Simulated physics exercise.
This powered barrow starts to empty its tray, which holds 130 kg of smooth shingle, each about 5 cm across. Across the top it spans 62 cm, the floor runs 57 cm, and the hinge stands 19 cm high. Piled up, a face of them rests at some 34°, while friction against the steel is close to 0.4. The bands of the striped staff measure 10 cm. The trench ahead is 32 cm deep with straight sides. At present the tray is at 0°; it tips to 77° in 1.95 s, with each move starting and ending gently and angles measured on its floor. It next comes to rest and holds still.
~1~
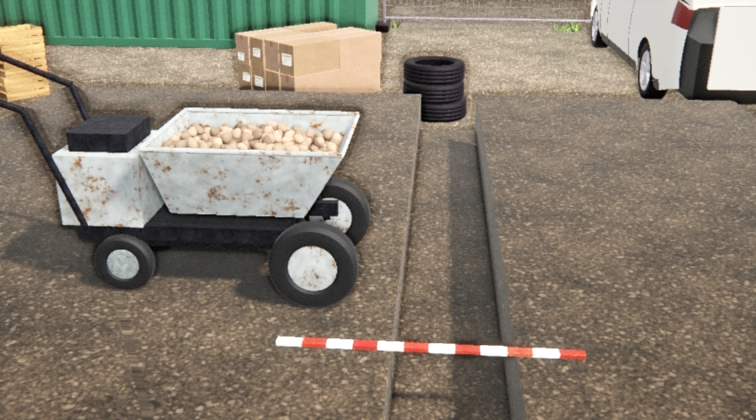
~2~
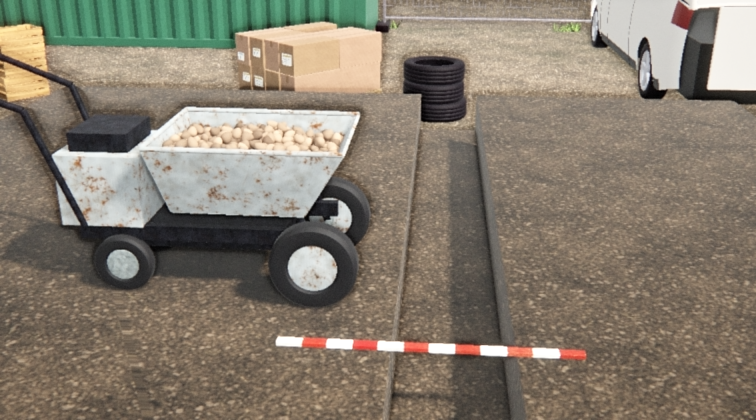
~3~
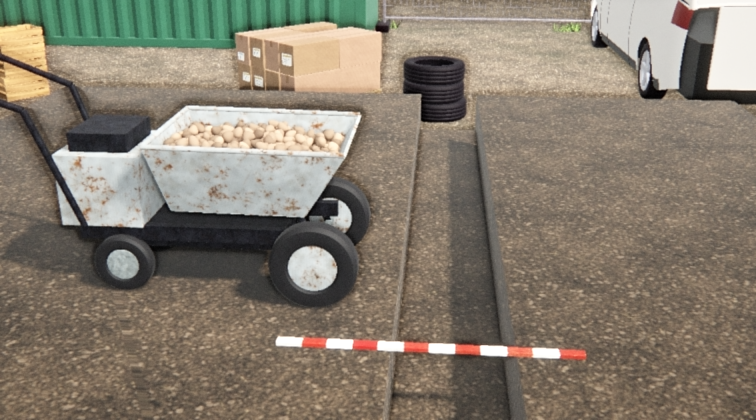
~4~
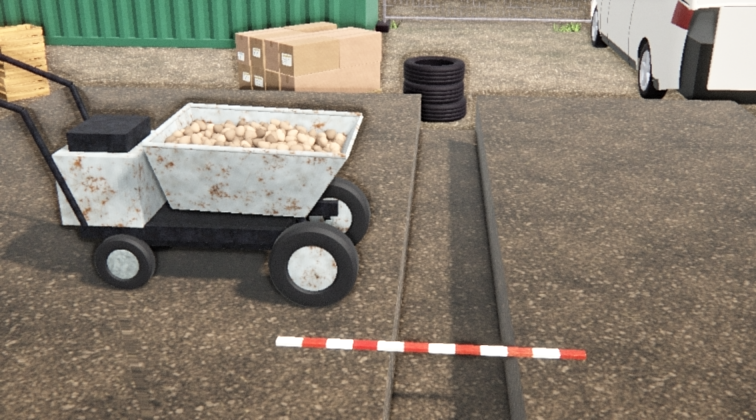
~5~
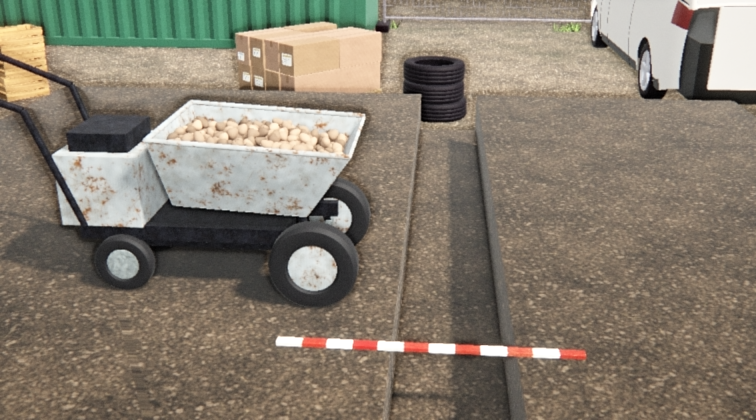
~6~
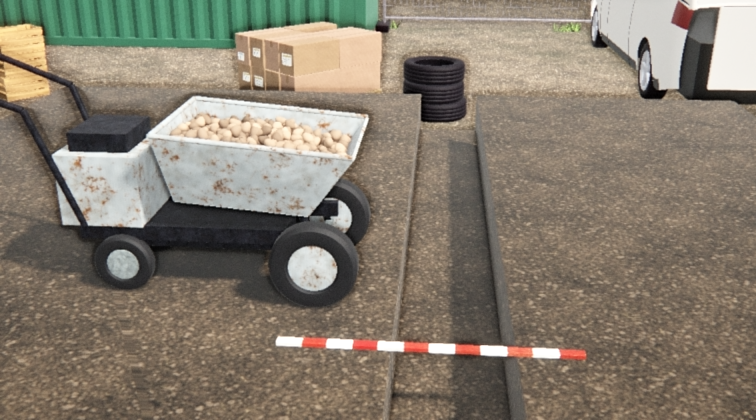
In a gravel yard with stacked boxes and tyres behind, a rusty white tray full of pale stones on a wheeled barrow tilts slightly to the right, its left end rising a little, beside a trench crossed by a red-and-white staff.
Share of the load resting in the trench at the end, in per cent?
93 per cent.
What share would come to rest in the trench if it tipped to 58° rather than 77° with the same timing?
Around 60 per cent would finish in the trench.
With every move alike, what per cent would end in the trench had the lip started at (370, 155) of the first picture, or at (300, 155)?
The first gives about 65 percent and the second about 100 percent.
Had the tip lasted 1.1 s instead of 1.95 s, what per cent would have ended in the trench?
With that change, it comes to around 85 per cent.
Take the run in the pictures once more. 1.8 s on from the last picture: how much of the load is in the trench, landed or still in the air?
By that point it's something like 60 in a hundred.
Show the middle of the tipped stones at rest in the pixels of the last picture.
I'd point somewhere around (468, 327).
Then, 1.2 s after the last picture the floor is at 65°, 96 % in the tray, 4 % in the trench; the foremost stones are at (475, 270).
Then, 1.8 s after the last picture the floor is at 77°, 32 % in the tray, 62 % in the trench, 6 % past the trench; the foremost stones are at (583, 275).
Then, 2.1 s after the last picture the floor is at 77°, 11 % in the tray, 82 % in the trench, 7 % past the trench; the foremost stones are at (637, 279).
Then, 4.0 s after the last picture the floor is at 77°, 0 % in the tray, 93 % in the trench, 7 % past the trench; the foremost stones are at (654, 276).
